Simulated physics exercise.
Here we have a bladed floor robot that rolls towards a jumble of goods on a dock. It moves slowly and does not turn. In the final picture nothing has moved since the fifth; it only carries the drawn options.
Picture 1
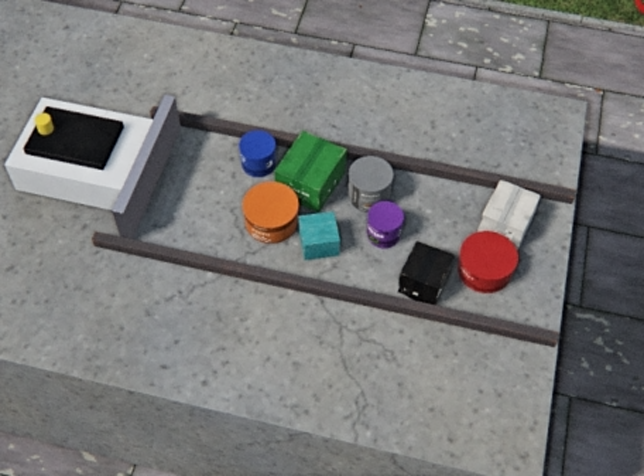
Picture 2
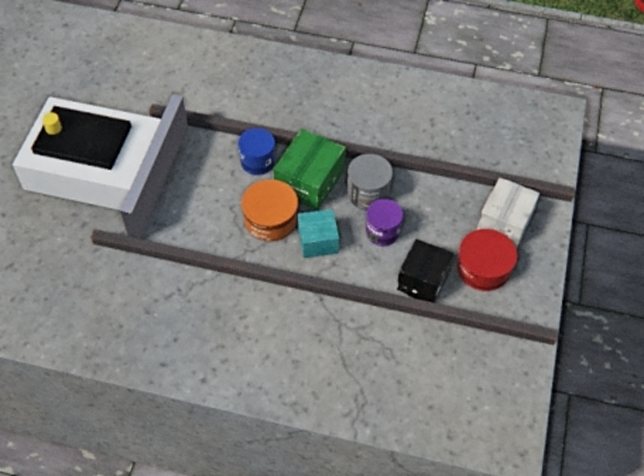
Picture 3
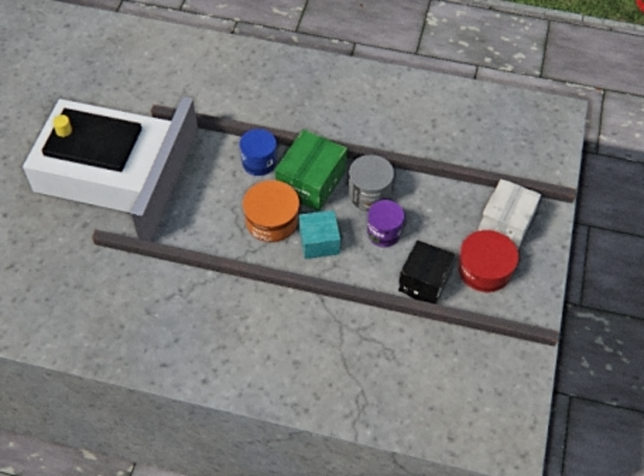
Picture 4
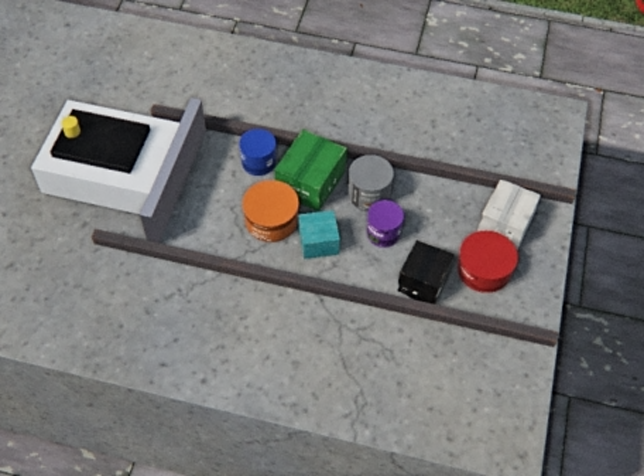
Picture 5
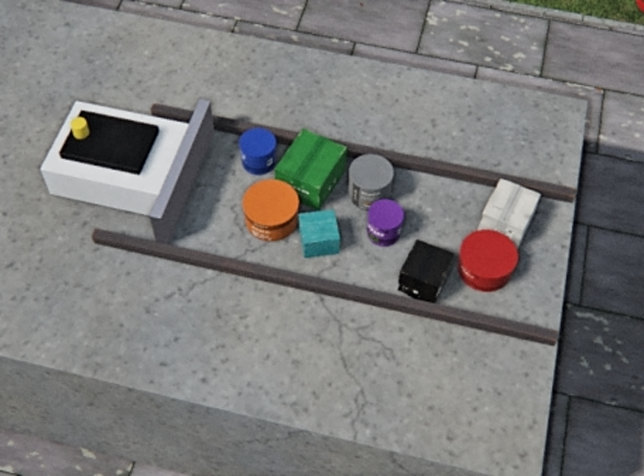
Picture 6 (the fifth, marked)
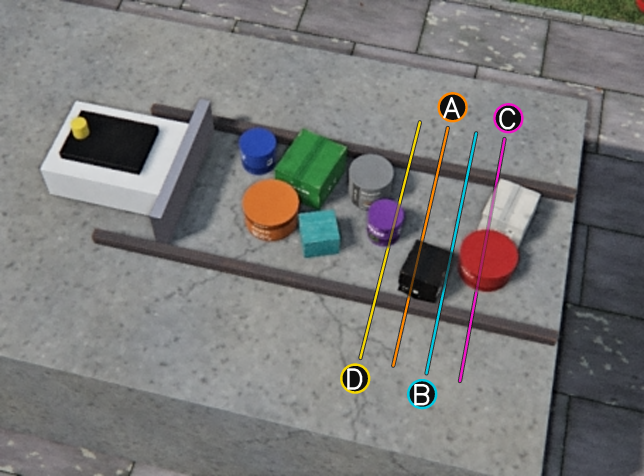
On a concrete dock between two low rails, a white bladed robot rolls slowly rightward toward a scattered group of colored boxes and pails, narrowing the gap to the nearest ones while all the goods stay still.
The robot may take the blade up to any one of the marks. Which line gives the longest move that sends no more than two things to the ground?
The farthest such stop is B.
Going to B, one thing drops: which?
The white parcel goes over.
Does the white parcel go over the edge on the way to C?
Yes.
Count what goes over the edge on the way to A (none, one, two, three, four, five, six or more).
By then, none.
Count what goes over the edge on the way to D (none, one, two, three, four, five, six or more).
By then, none.
On the marked copy, A at (423, 237); B at (453, 243); C at (484, 250); D at (393, 230).
Following B. Soon after the start, robot (211, 162); blue pail (315, 165); grey pail (399, 192).
Later, robot (308, 182); white parcel (526, 217); red pail (500, 273).
In the end, robot (384, 198); white parcel over the edge; red pail (556, 304); one fallen.
As for the rest, A is within the limit but short; C drops three; D is within the limit but short.
